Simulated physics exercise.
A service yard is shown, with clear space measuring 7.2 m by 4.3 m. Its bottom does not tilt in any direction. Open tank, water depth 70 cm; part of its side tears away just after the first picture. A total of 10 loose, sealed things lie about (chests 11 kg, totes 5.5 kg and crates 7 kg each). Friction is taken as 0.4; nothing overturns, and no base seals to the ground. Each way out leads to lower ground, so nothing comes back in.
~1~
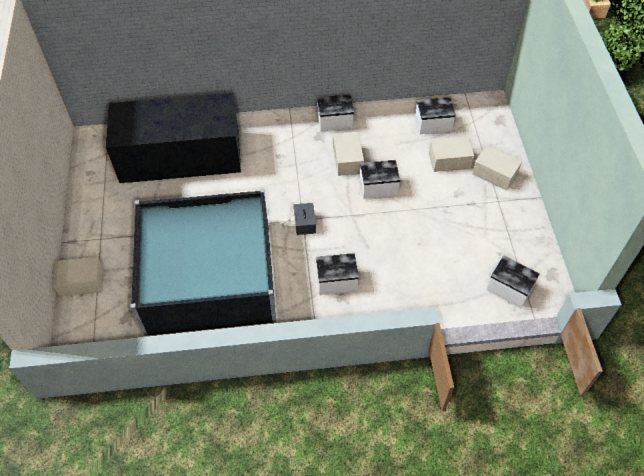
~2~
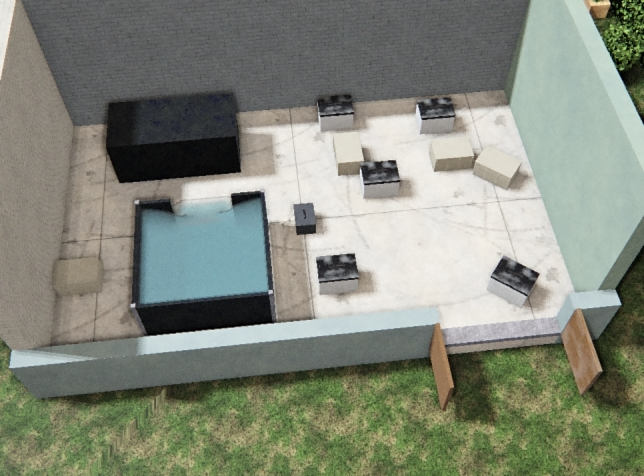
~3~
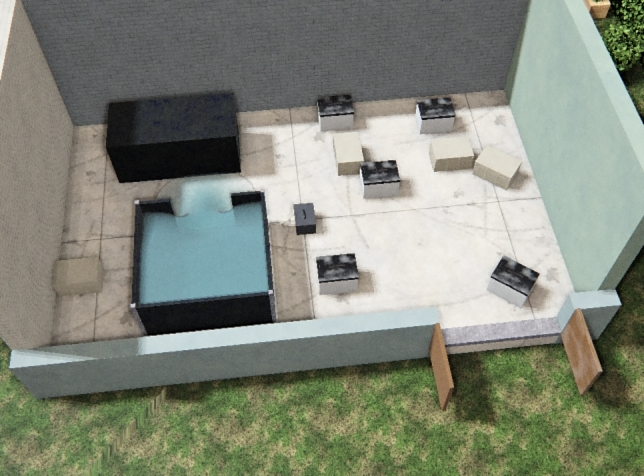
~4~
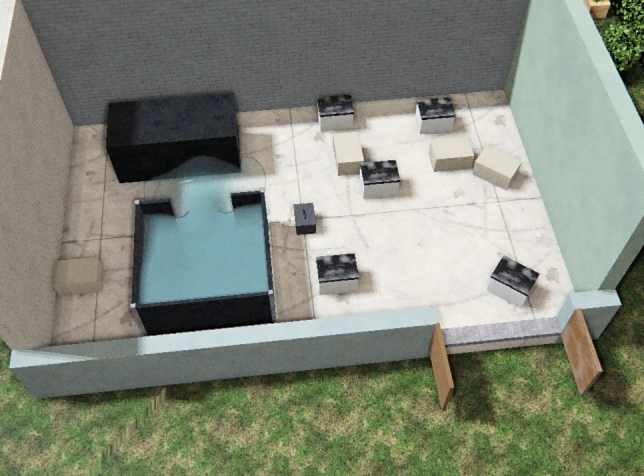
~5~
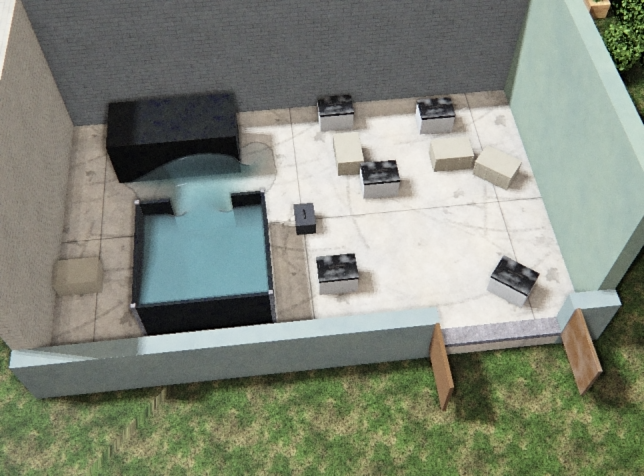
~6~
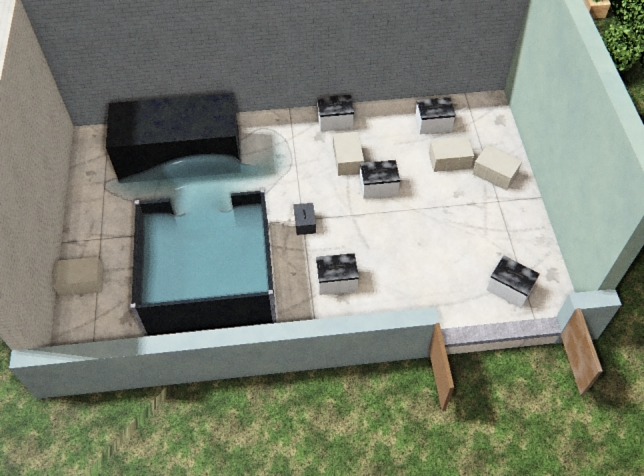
Water pouring through a gap in the back side of a dark open tank, spreading across the yard's paving beside motionless boxes.
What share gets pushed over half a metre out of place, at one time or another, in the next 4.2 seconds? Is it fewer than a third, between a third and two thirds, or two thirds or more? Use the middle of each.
It reaches two thirds.
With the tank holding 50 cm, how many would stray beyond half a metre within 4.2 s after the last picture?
The count would be 6.
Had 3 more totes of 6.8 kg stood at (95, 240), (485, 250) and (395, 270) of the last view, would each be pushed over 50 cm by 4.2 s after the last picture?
Outcome: Breaks the threshold first, stays within next, stays within last.
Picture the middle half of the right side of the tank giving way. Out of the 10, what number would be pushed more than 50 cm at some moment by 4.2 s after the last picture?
In that case the number is 7.
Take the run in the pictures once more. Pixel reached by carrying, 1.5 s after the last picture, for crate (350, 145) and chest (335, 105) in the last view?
Roughly (434, 135), then roughly (377, 96).
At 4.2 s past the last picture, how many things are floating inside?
7 at that moment.
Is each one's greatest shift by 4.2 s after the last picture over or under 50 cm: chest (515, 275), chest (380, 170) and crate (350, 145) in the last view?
Within the mark, beyond the mark, beyond the mark.
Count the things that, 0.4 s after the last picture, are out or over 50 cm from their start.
I get 0.
Then, 0.4 s after the last picture 0 of 10 are over 50 cm from their spots; 0 afloat.
Then, 1.5 s after the last picture 4 of 10 are over 50 cm from their spots; 1 afloat.
Then, 2.8 s after the last picture 6 of 10 are over 50 cm from their spots; 5 afloat.
Then, 4.2 s after the last picture 7 of 10 are over 50 cm from their spots, and 7 have been at some point; 7 afloat.
